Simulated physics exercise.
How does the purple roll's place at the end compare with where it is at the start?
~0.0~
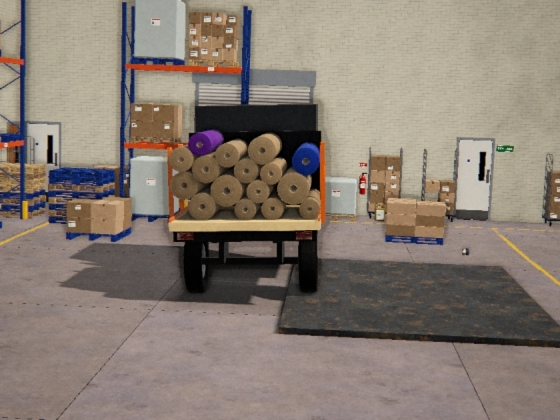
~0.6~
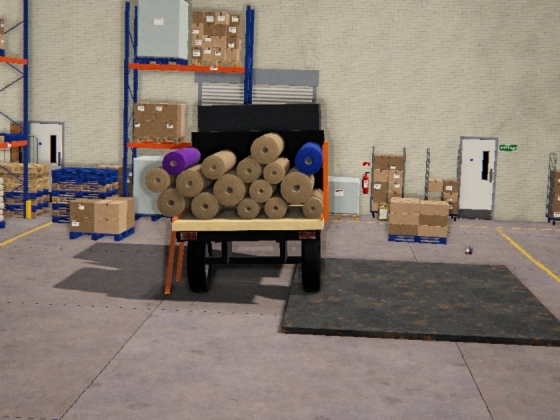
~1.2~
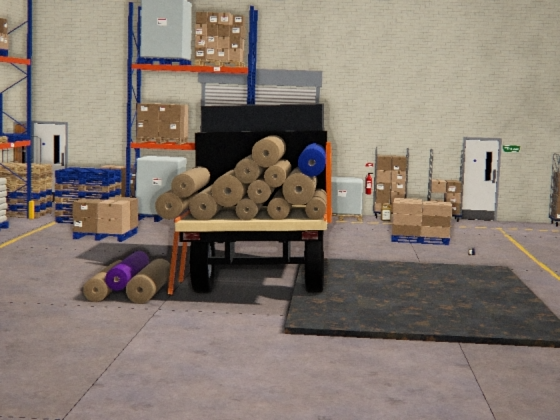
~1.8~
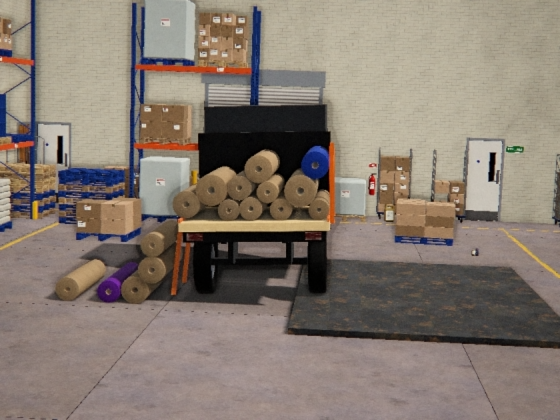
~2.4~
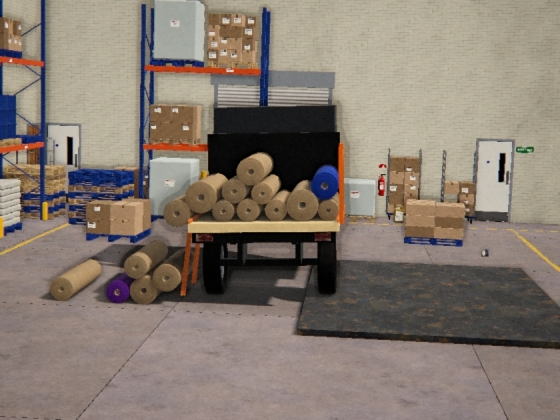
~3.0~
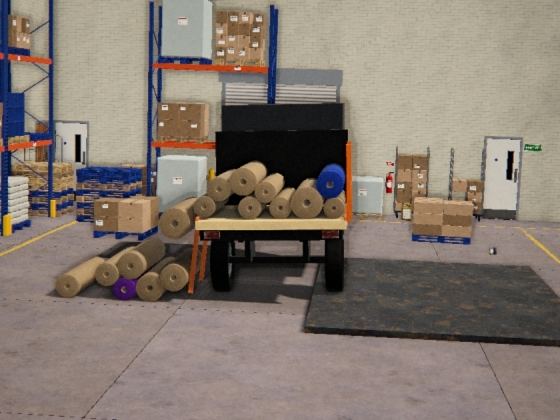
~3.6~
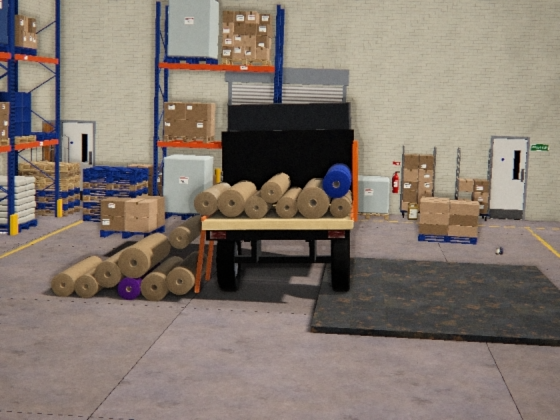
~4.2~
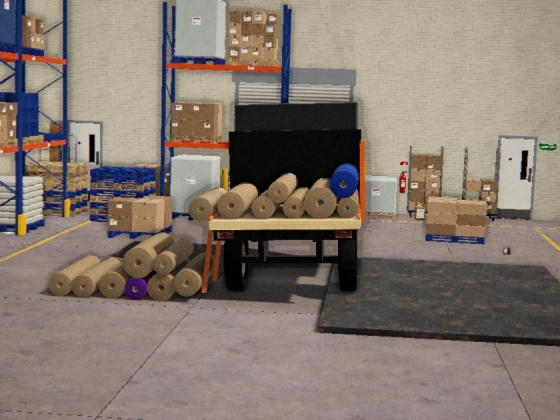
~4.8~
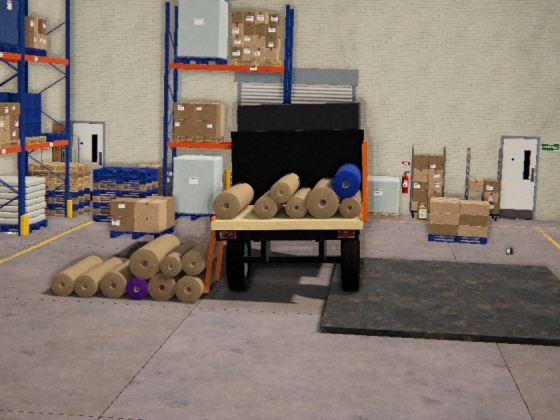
At the start the purple roll sits at the upper left of the stack on the lorry's deck. By the end it is down on the floor to the left of the lorry, among the fallen tan rolls.
